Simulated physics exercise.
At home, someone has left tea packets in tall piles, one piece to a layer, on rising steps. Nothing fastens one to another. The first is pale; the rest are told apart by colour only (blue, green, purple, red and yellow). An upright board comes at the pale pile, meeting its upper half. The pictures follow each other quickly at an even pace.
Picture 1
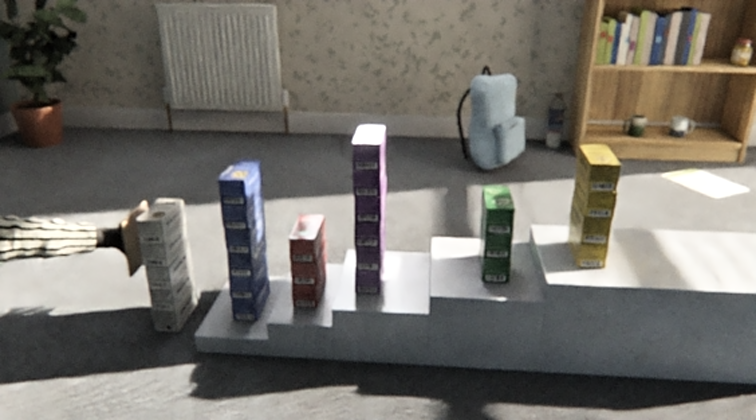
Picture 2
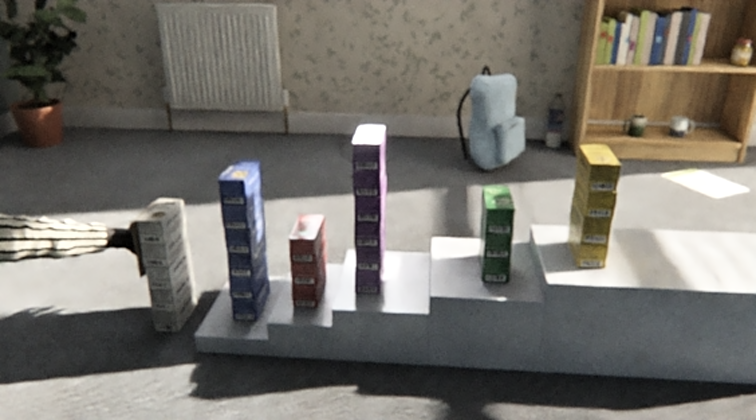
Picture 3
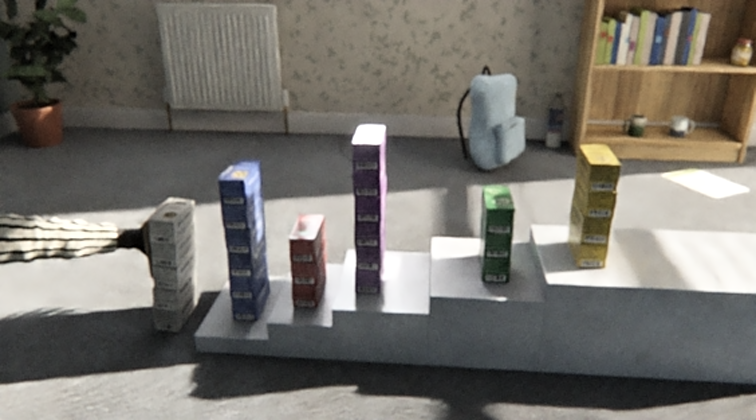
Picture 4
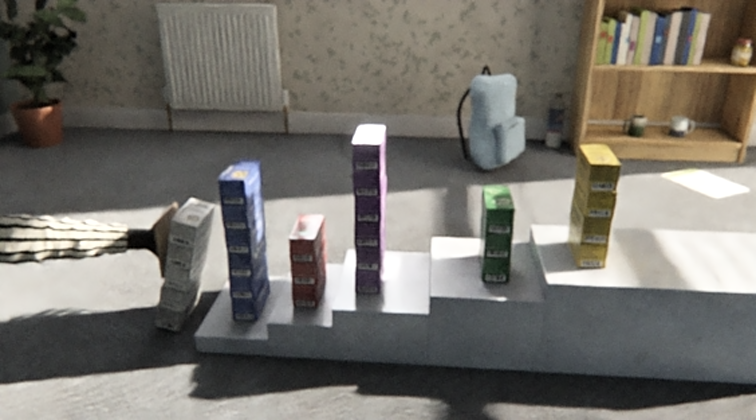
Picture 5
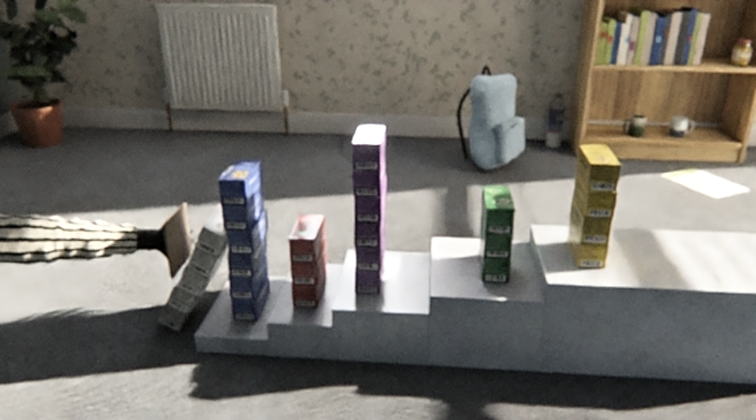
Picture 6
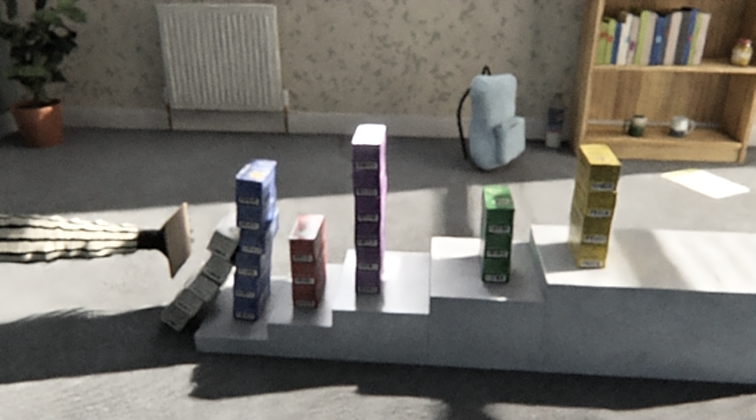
An upright board on a dark, ridged arm moves right toward a pale pile of packets standing beside stepped blocks with coloured piles on them. It pushes the upper part, and the pale pile leans right against the blue one. The board stops, and the blue pile shifts and leans a little.
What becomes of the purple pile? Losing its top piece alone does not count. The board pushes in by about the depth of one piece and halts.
In the end the purple column comes down.
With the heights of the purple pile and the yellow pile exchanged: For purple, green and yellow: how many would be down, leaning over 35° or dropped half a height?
The counts are purple 4, green 0, yellow 0.
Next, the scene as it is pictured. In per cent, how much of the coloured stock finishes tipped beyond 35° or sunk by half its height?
Near 75 in a hundred.
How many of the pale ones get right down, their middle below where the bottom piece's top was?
It comes to 1.
Soon after the last picture, 5 of the pale pile down; none of the 6 purple packets down (1 of 22 in all colours); top purple packet unmoved; top blue packet leaning well over, half its height lower.
A little later, 5 of the pale pile down; 5 of the 6 purple packets down (14 of 22 in all colours); top purple packet leaning well over, about its own height lower; top blue packet leaning well over, some two heights lower.
At rest, 5 of the pale pile down; 5 of the 6 purple packets down (16 of 22 in all colours); top purple packet some two heights lower; top green packet on its side. As the last picture would show them, middles, top purple packet near (491, 213), top green packet near (559, 240).
